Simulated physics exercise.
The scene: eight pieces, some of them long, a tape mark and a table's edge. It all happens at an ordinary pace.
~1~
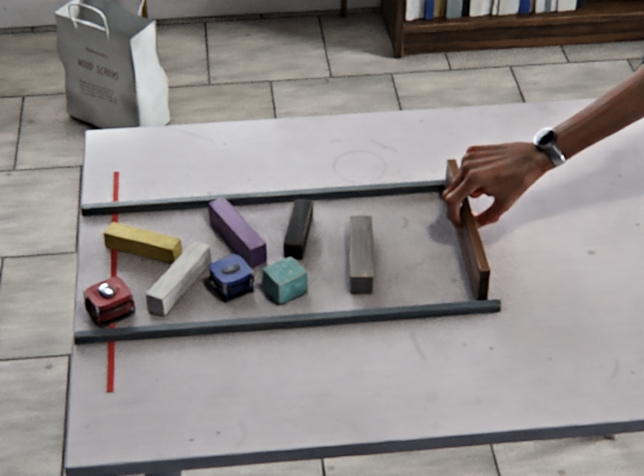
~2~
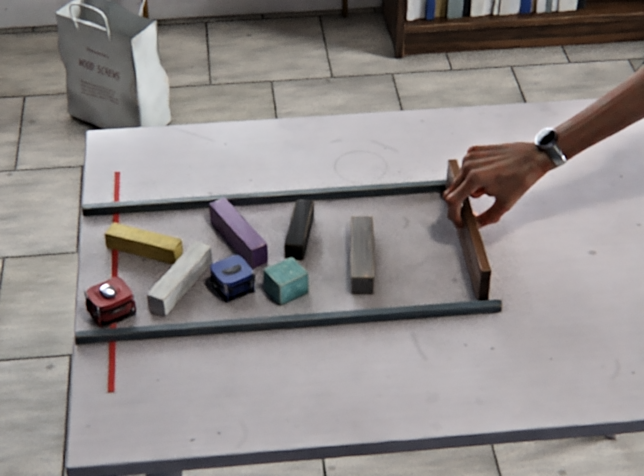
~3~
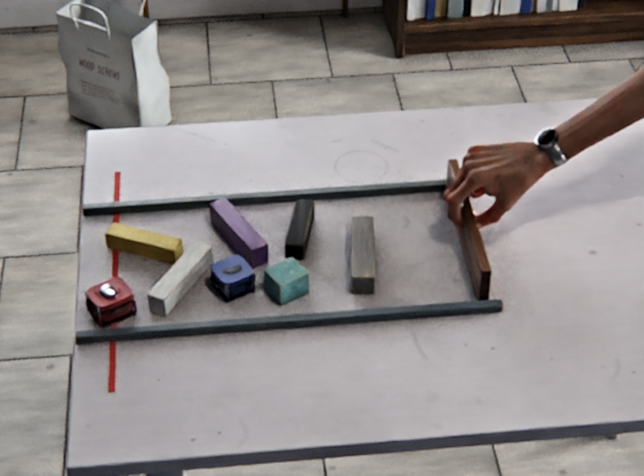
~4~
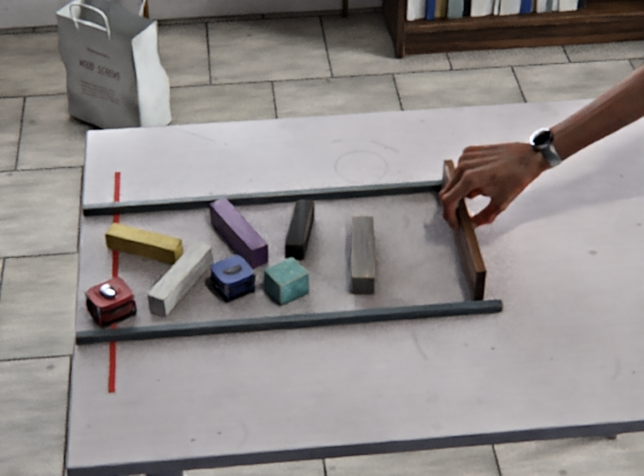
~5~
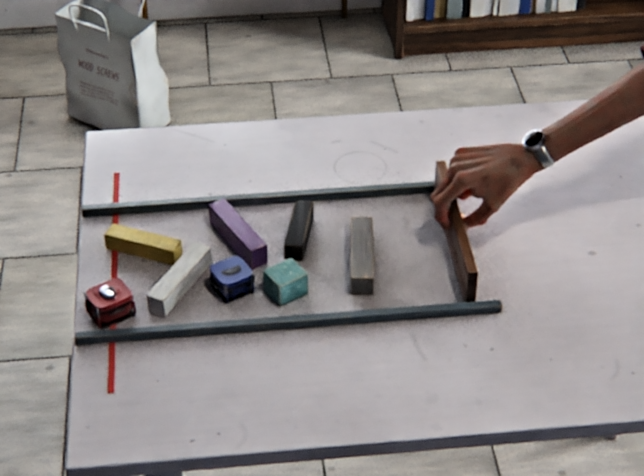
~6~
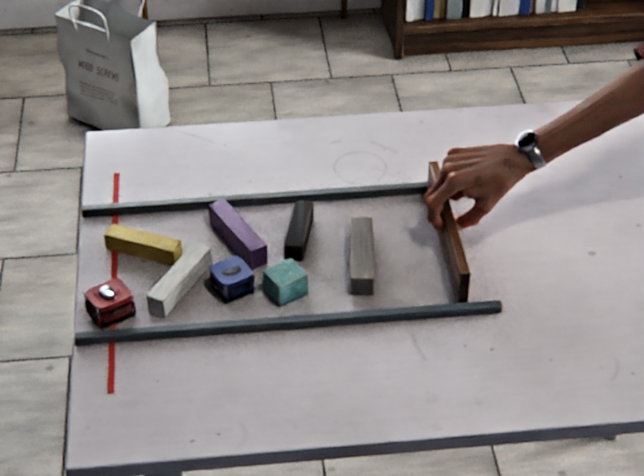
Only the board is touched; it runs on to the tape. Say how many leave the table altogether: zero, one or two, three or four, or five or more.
Here the number that fall off is five or more.
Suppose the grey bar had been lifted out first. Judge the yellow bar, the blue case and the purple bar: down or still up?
The yellow bar tumbles off; the blue case goes over; the purple bar remains up.
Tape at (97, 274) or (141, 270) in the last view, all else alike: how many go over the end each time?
Try by try, 7 and 4.
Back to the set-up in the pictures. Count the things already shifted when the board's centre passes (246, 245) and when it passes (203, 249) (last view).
At the one place 8, at the other 8.
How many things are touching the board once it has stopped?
In contact: 1.
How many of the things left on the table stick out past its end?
The number is 1.
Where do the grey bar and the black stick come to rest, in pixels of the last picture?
First (102, 275), then (83, 241).
Soon after, none off yet; red case at rest near (110, 304); yellow bar at rest near (144, 245); white bar at rest near (180, 279).
After that, none off yet; red case moving near (101, 305); yellow bar displaced a little near (127, 241); white bar displaced a little near (151, 276).
And then, one off so far; red case on its way down; yellow bar displaced about its own width near (76, 228); white bar displaced about its own width near (65, 278).
In the end, the number that fall off is five or more; gone, turquoise block, purple bar, blue case, white bar, yellow bar and red case.
